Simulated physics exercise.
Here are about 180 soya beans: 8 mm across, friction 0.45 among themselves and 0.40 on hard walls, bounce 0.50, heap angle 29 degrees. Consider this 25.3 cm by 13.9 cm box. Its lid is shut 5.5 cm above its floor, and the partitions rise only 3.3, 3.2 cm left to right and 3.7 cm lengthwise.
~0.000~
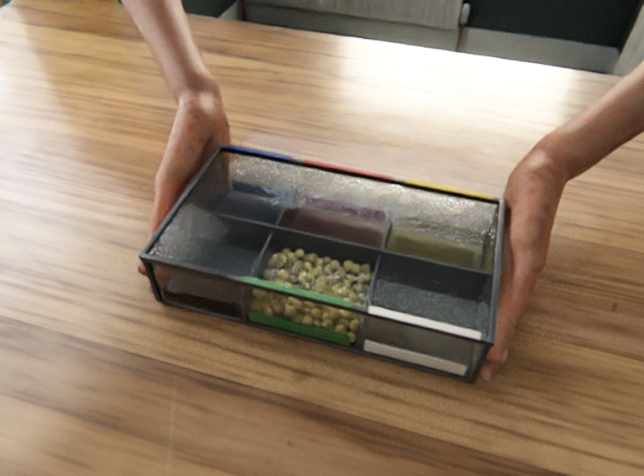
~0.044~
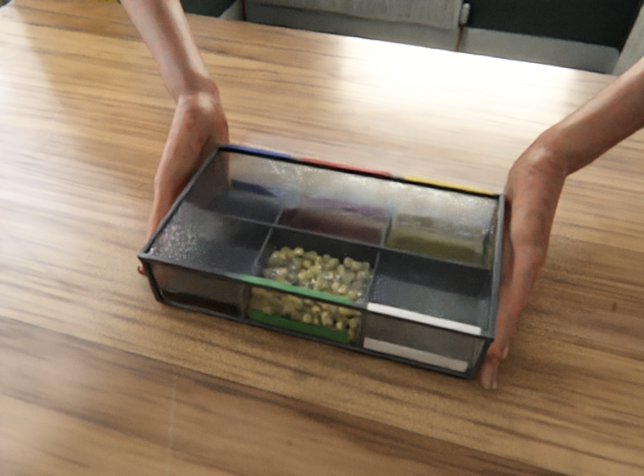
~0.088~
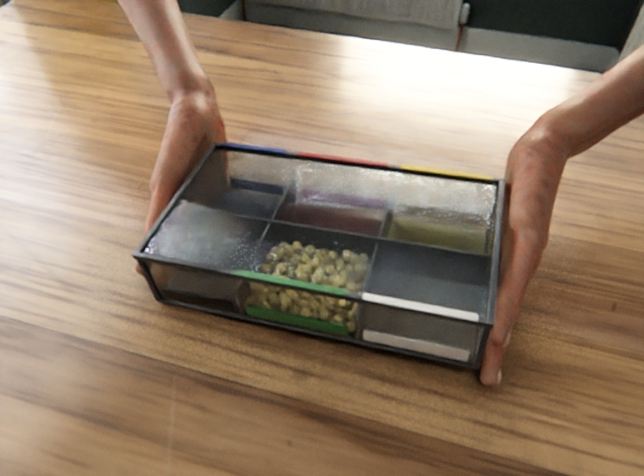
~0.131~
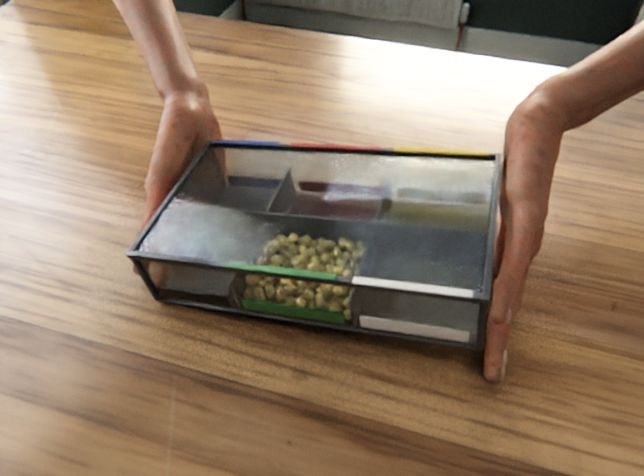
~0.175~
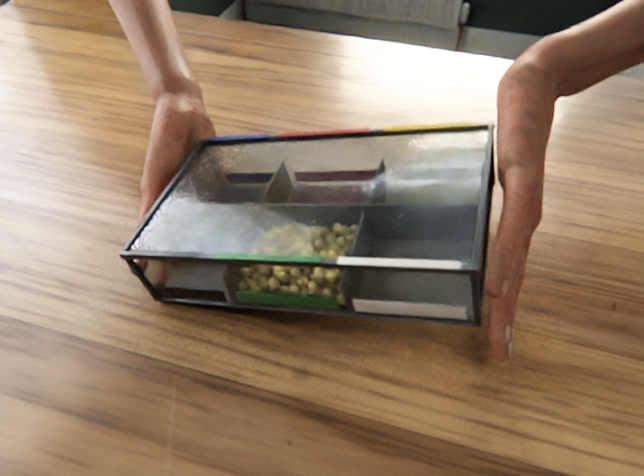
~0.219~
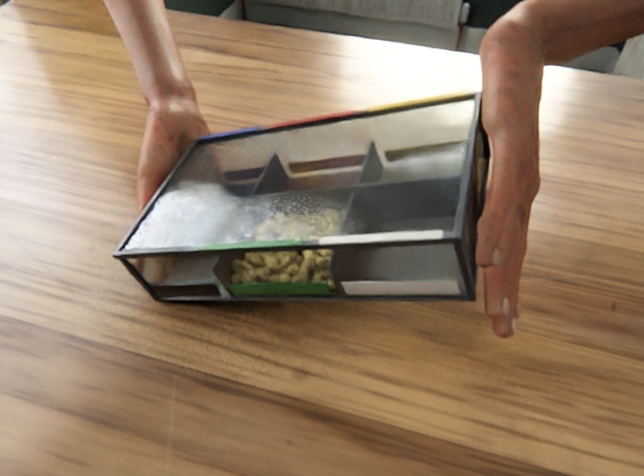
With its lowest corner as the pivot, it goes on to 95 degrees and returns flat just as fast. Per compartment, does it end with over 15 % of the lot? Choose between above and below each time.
Red compartment: Below, blue compartment: Below, green compartment: Above, yellow compartment: Below, white compartment: Below, black compartment: Above.
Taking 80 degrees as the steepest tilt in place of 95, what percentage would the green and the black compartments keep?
Result - green at 55 percent, black at 45 percent.
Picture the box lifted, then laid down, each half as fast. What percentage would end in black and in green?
In that case the black compartment would hold 65 per cent and the green one 35 per cent.
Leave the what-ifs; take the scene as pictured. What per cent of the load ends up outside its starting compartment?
Near 75 in a hundred.
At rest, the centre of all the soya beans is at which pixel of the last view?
Centre at rest, approx.: (217, 273) px.
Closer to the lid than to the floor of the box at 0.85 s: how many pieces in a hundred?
About 70 %.
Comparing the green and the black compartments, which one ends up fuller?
Go with black, that one ends with more.
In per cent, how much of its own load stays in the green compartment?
30 %.
Then, at 0.85 s, tilt 94 degrees; green 65 %, black 35 %.
After 1.28 s, tilt 39 degrees; blue 5 %, green 25 %, black 70 %.
Then, at 1.78 s, tilt 0 degrees; blue 5 %, green 25 %, black 70 %.
In the end, at 2.4 s, red 0 %, blue 5 %, green 25 %, yellow 0 %, white 0 %, black 70 %.
